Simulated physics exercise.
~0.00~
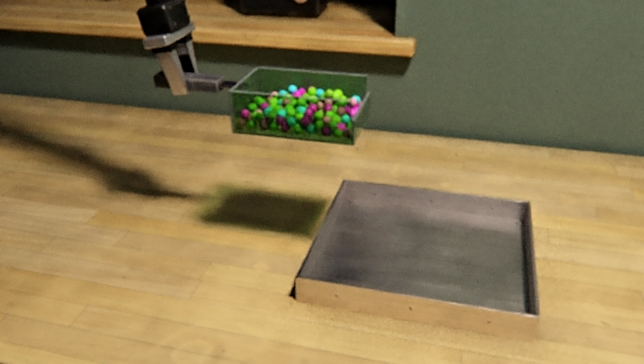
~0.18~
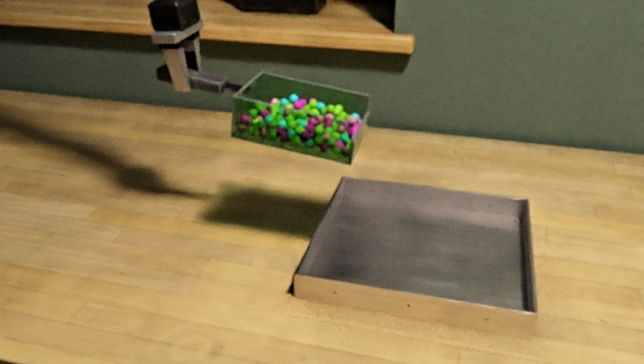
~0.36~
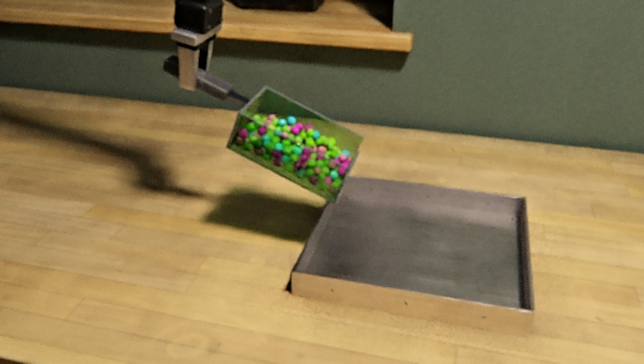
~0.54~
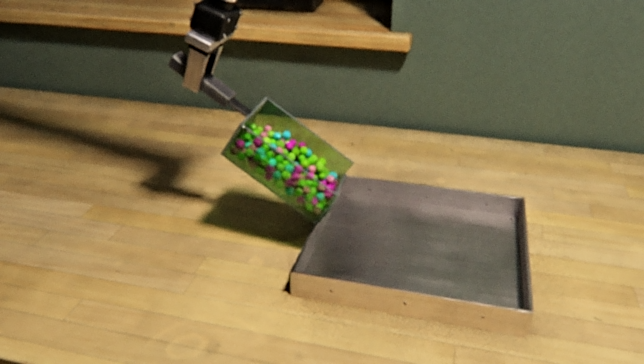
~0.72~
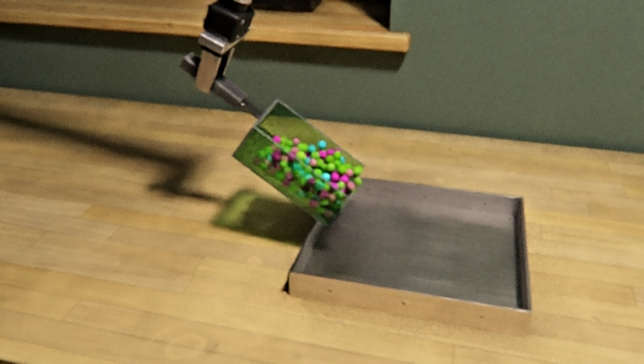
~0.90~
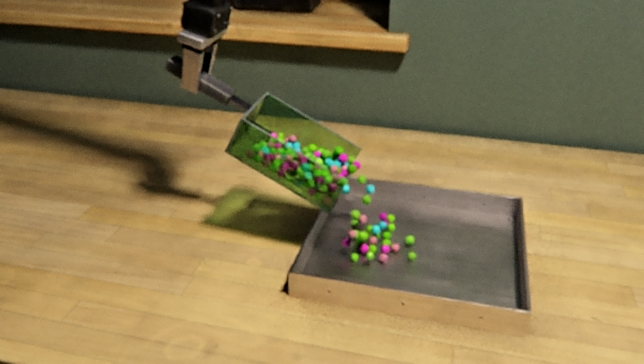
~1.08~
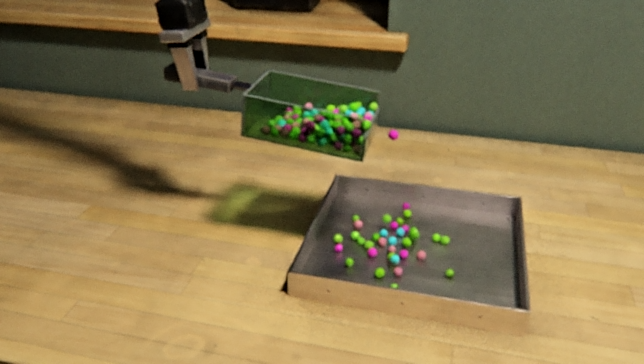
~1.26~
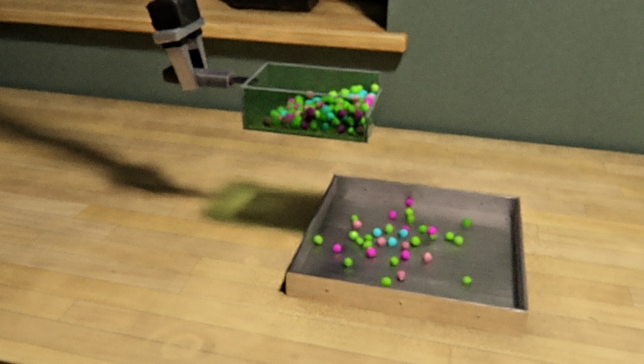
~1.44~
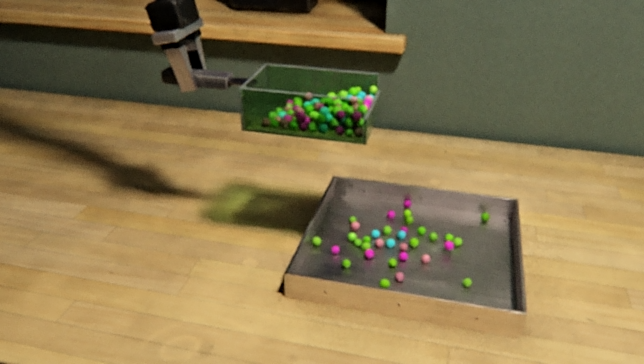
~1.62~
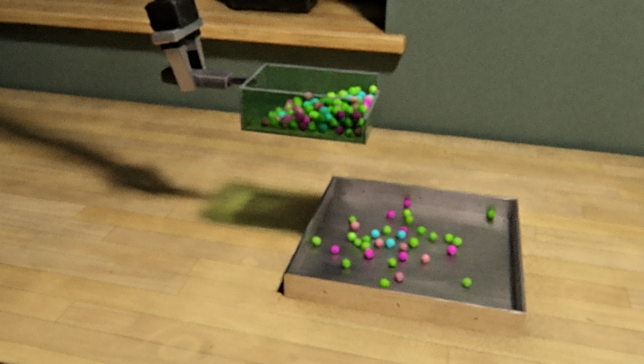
The footage shows a robotic arm tipping a clear box of small colourful balls forward and down over a shallow grey tray, spilling some in. The arm then levels the box, and it ends still mostly full, held above the scattered balls in the tray.
